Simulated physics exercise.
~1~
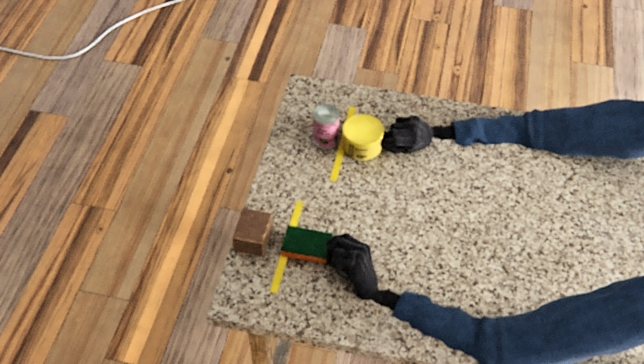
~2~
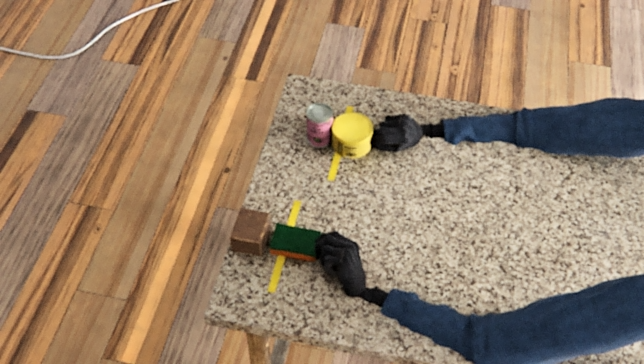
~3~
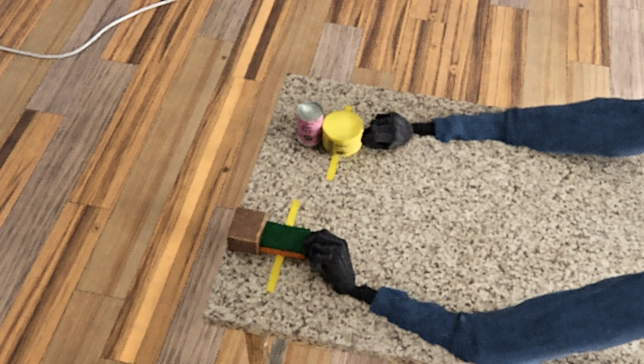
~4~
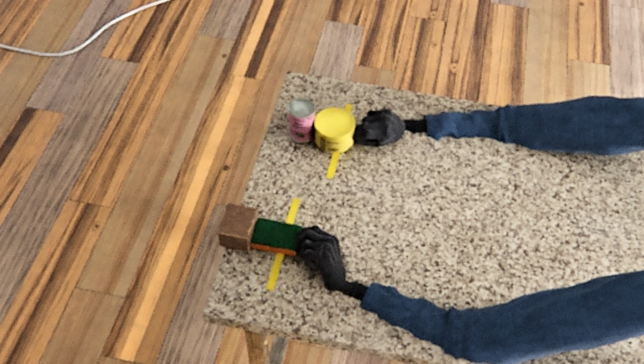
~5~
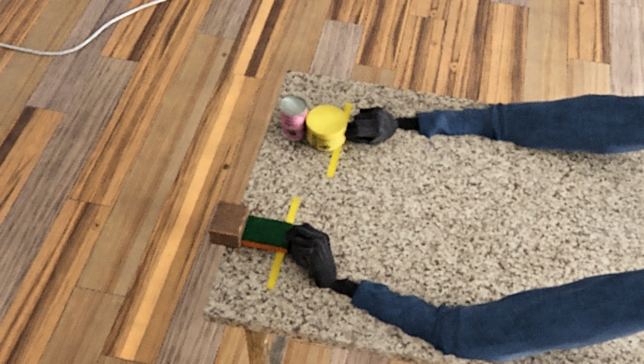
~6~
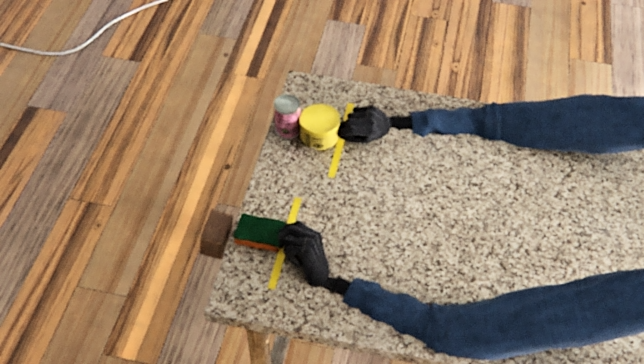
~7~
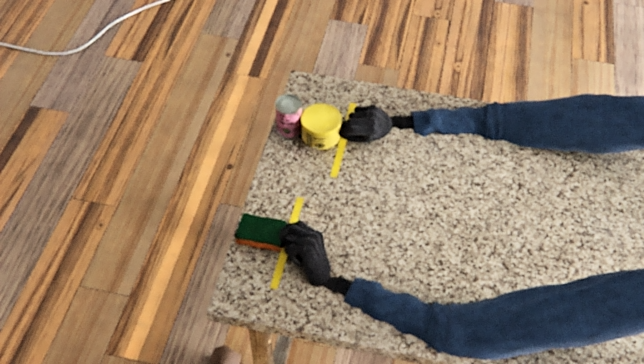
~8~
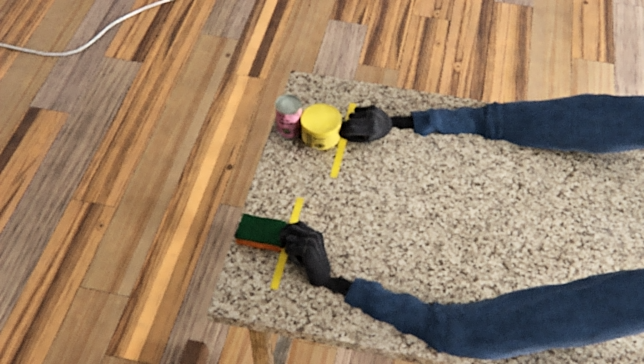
Two black-gloved hands pushing a sponge and yellow tub left along a speckled tabletop, the brown block falling off, the pink tin staying.
